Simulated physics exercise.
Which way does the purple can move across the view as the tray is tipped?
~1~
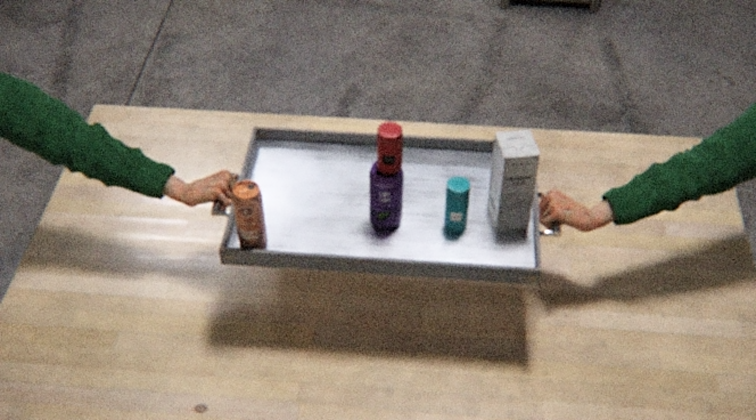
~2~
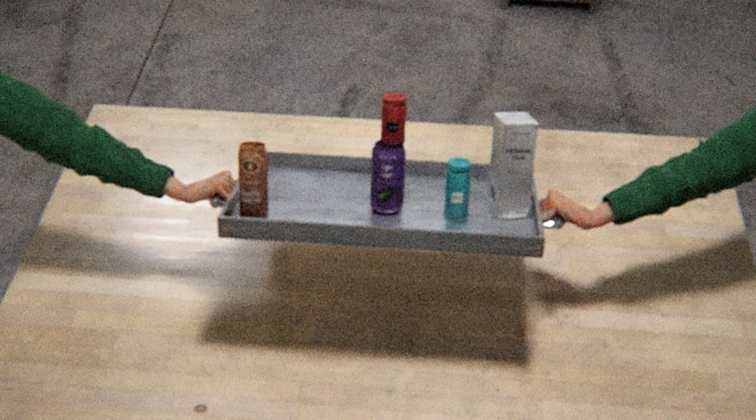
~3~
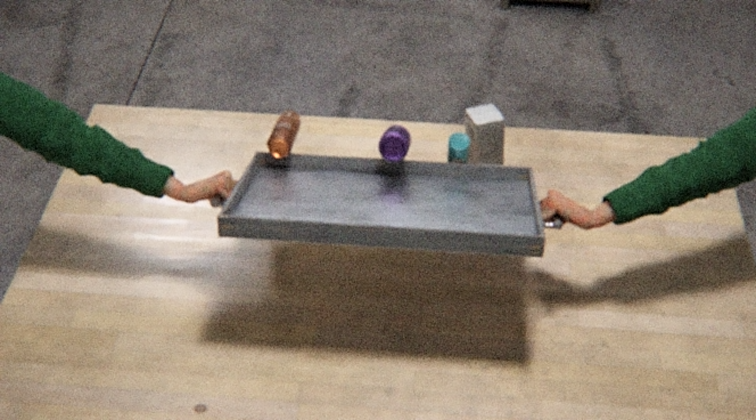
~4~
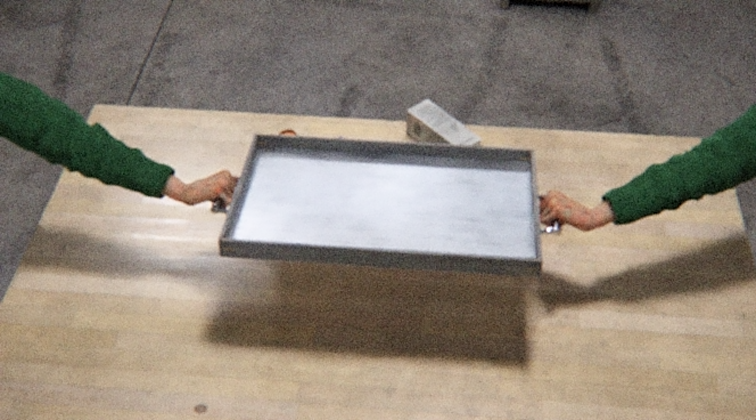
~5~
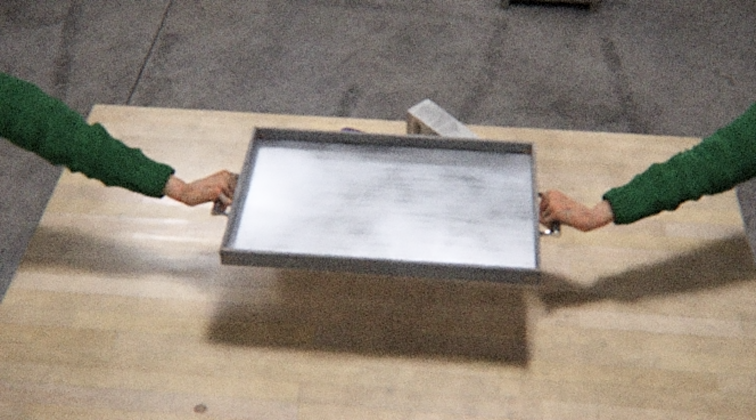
The purple can moves up, as the viewer sees it, toward the far edge of the tray.
